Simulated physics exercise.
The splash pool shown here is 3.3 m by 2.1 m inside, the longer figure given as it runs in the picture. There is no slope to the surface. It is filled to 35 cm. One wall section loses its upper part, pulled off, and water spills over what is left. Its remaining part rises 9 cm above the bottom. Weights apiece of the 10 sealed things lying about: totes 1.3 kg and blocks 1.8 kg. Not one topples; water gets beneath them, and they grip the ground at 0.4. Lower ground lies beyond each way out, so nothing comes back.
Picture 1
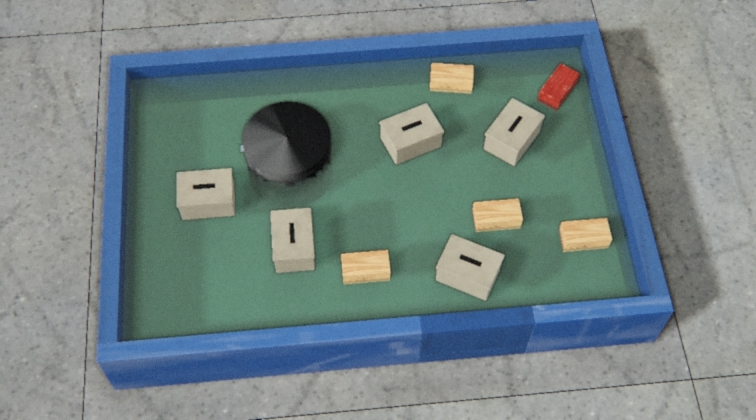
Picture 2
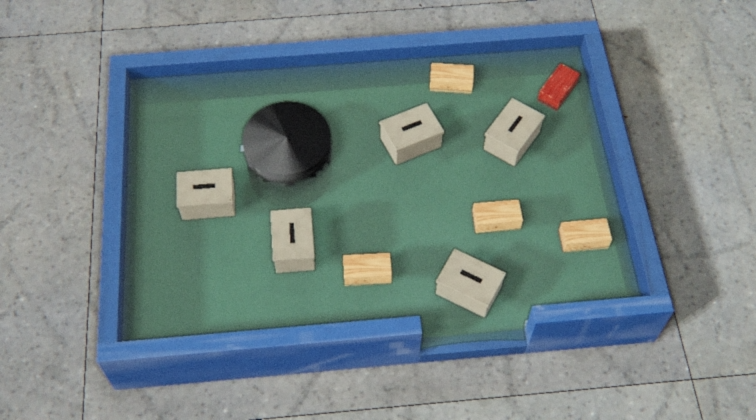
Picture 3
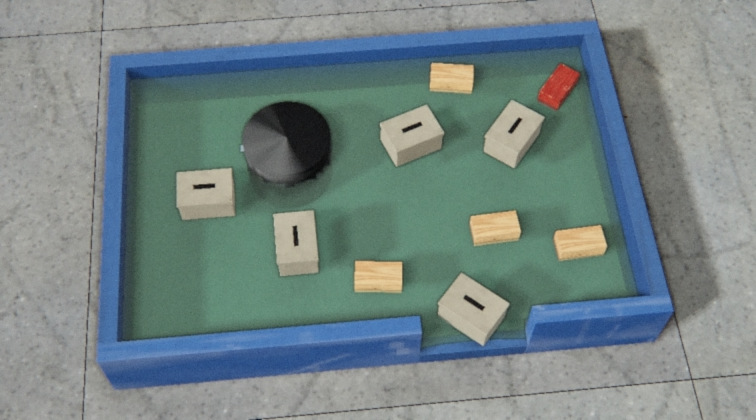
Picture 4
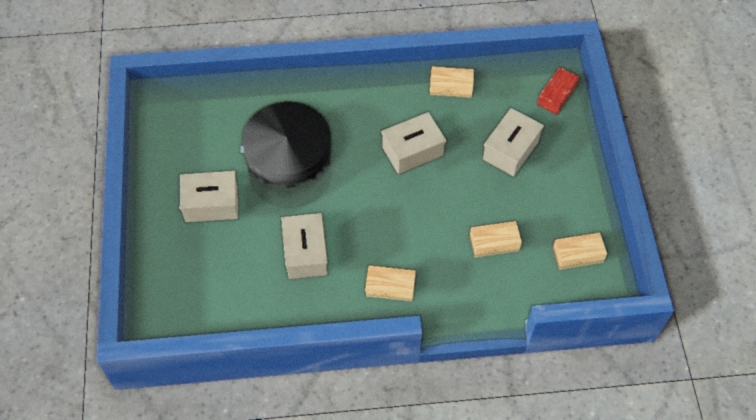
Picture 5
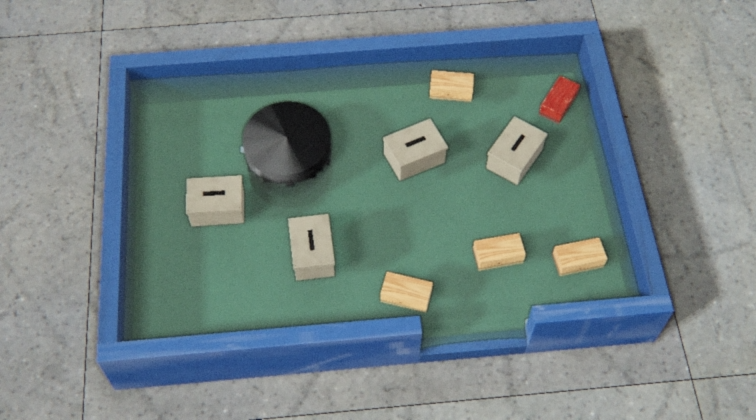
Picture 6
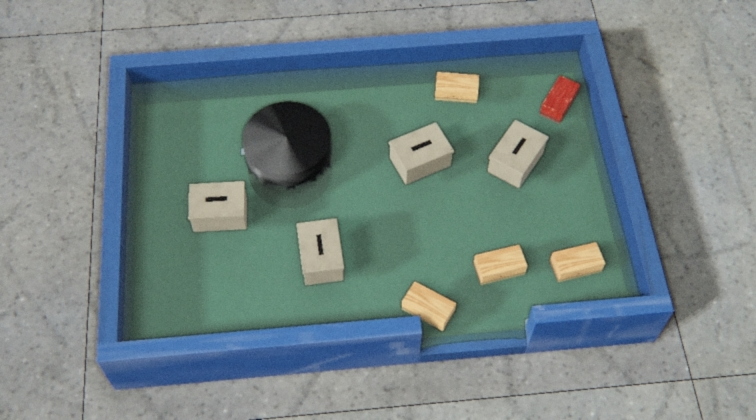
In a blue-walled pool, a front wall section opens and floating blocks drift toward the gap.
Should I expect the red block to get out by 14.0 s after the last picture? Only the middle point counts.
The red block does not get out.
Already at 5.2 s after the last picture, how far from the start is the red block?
Shift: About 20 cm.
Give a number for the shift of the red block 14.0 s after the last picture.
I'd estimate some 50 centimetres.
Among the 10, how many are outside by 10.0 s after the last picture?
My tally comes to 5.
Then, 1.2 s after the last picture the red block is near (563, 95), 0.1 m from its start, afloat; 2 of 10 are out; 8 afloat.
Then, 5.2 s after the last picture the red block is near (568, 117), 0.2 m from its start, afloat; 4 of 10 are out; 6 afloat.
Then, 10.0 s after the last picture the red block is near (573, 137), 0.4 m from its start, afloat; 5 of 10 are out; 5 afloat.
Then, 14.0 s after the last picture the red block is near (578, 156), 0.5 m from its start, afloat; 6 of 10 are out; 4 afloat.
